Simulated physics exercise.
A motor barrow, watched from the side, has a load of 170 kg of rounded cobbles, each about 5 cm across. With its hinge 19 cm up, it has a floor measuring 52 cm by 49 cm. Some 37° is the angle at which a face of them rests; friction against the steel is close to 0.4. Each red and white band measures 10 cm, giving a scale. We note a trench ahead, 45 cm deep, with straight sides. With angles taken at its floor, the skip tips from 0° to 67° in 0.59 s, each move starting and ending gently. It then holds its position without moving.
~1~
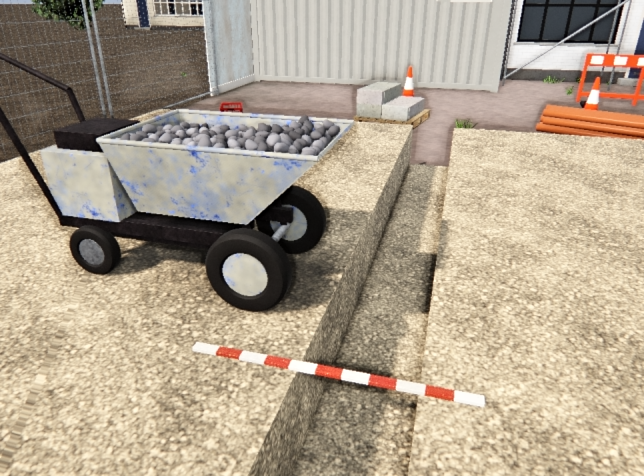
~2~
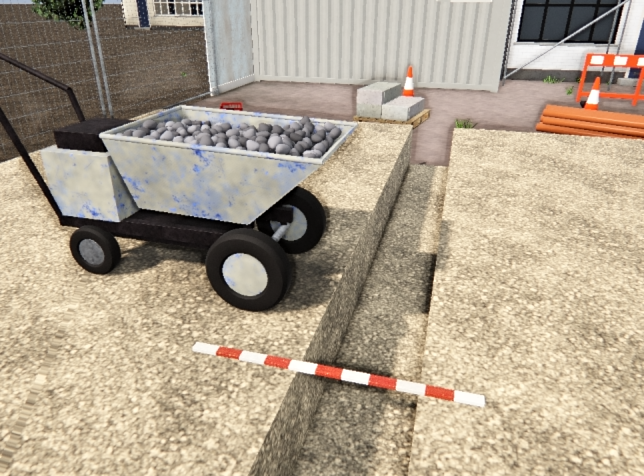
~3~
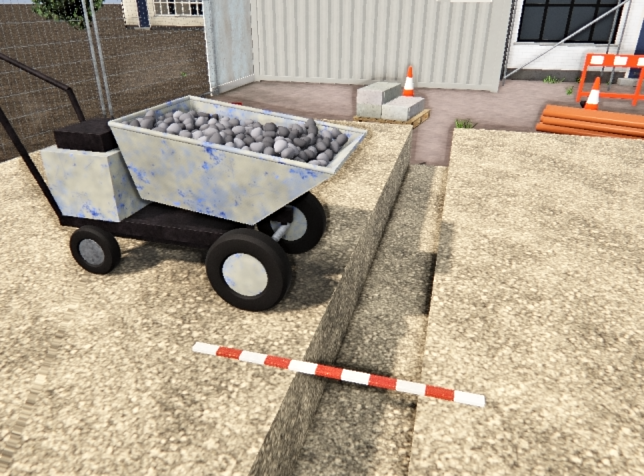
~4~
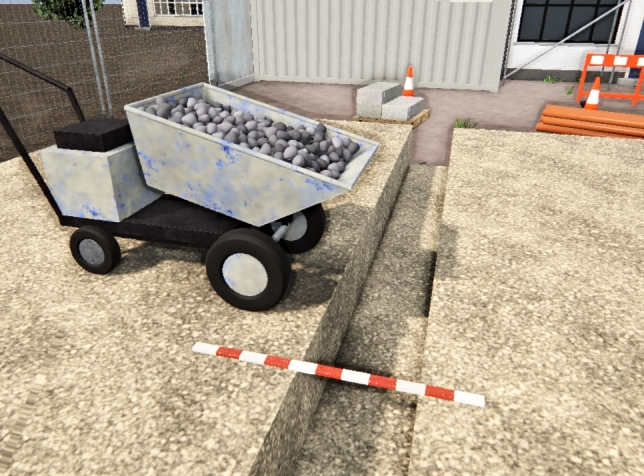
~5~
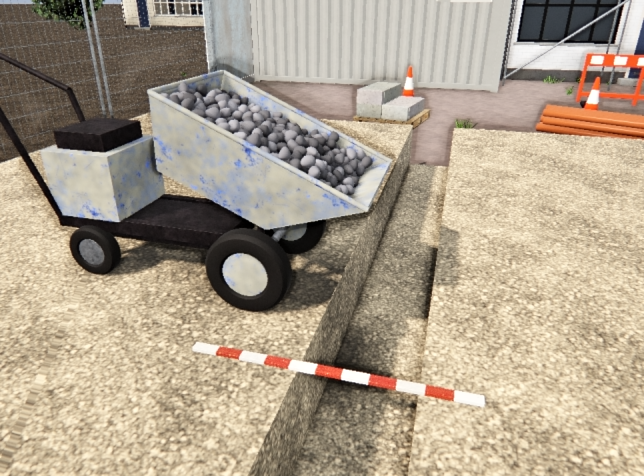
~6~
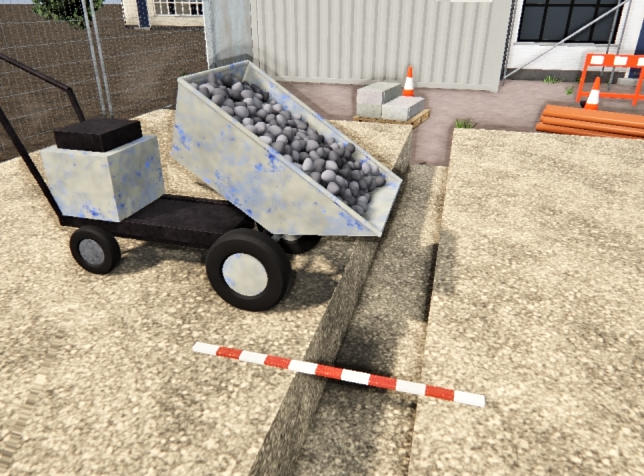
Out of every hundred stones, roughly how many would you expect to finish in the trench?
Close to 46 in every hundred.
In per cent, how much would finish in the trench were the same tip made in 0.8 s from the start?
Estimate: About 50 %.
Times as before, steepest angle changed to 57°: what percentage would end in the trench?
Roughly 45 per cent would end in the trench.
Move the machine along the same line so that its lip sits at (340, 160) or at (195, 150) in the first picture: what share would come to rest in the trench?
Near 15 then near 70 percent.
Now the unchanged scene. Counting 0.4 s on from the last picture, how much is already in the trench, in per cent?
By that moment, roughly 10 per cent of the load.
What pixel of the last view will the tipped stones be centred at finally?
The tipped stones centre close to (447, 299).
Then, 0.1 s after the last picture the floor is at 56°, 100 % in the skip; the foremost stones are at (394, 233).
Then, 0.4 s after the last picture the floor is at 67°, 77 % in the skip, 11 % in the trench, 12 % past the trench; the foremost stones are at (474, 309).
Then, 0.7 s after the last picture the floor is at 67°, 22 % in the skip, 26 % in the trench, 52 % past the trench; the foremost stones are past the picture's edge.
Then, 2.7 s after the last picture the floor is at 67°, 0 % in the skip, 46 % in the trench, 54 % past the trench; the foremost stones are past the picture's edge.
